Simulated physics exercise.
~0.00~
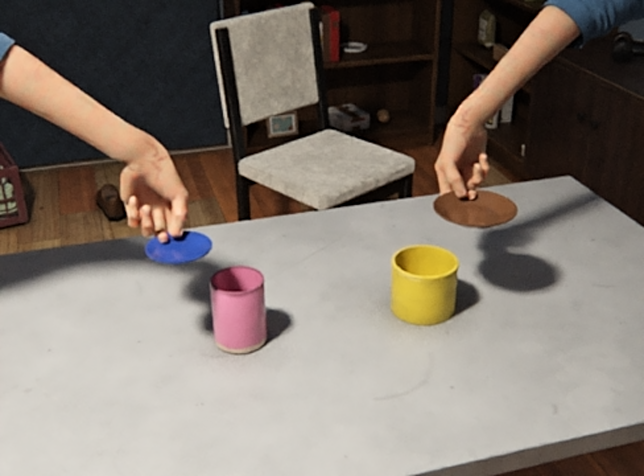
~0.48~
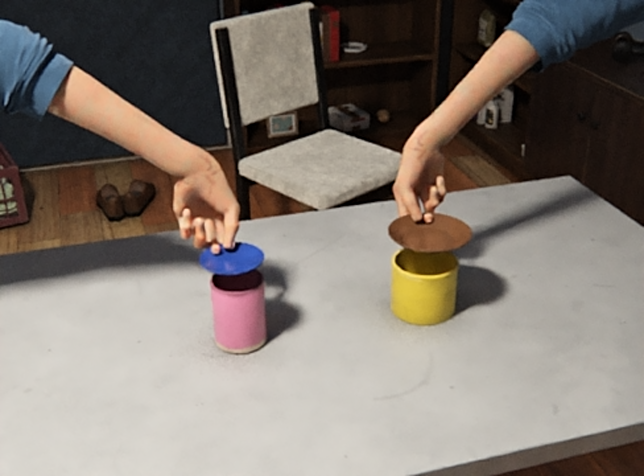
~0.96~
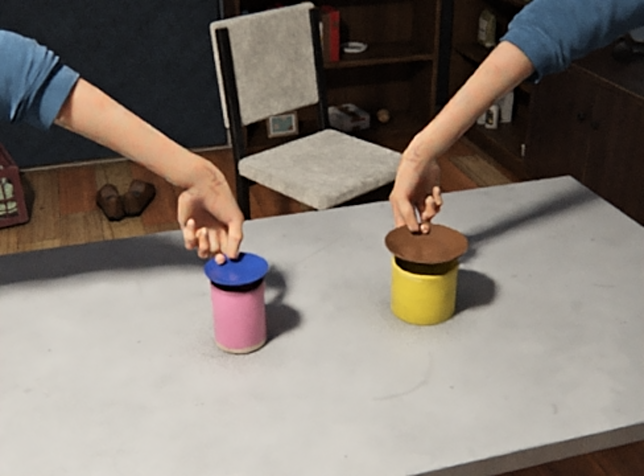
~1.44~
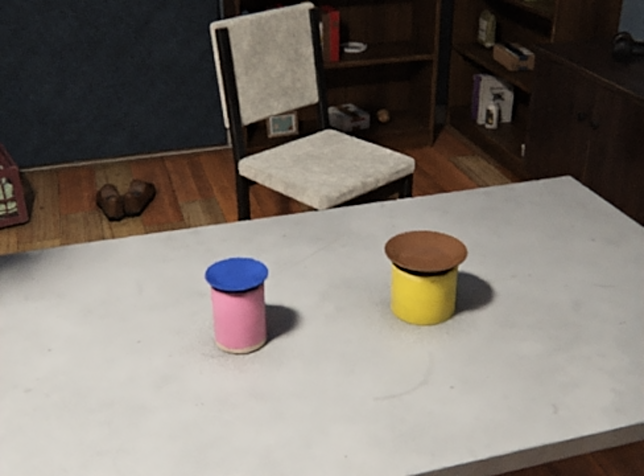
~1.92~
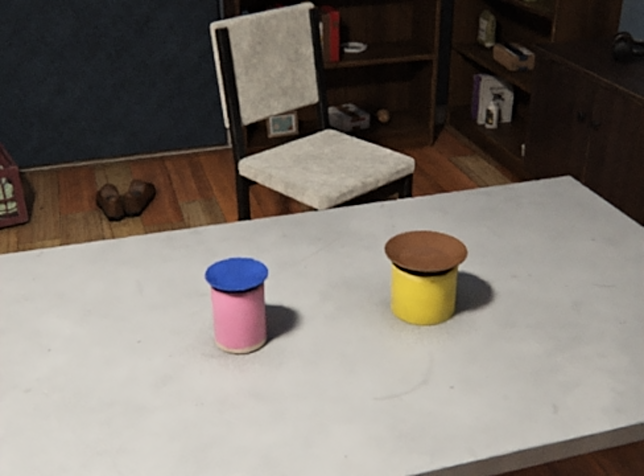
To begin with, two hands hold a flat blue saucer and a flat brown plate above a grey table, near an open pink mug on the left and an open yellow jar on the right. The blue saucer moves right toward the mug, while the brown plate shifts left and down toward the jar. Both hands then lower the discs onto the rims. The hands let go and leave the view. At the end, the blue saucer rests over the mug and the brown plate rests over the jar, each covering the opening like a lid.
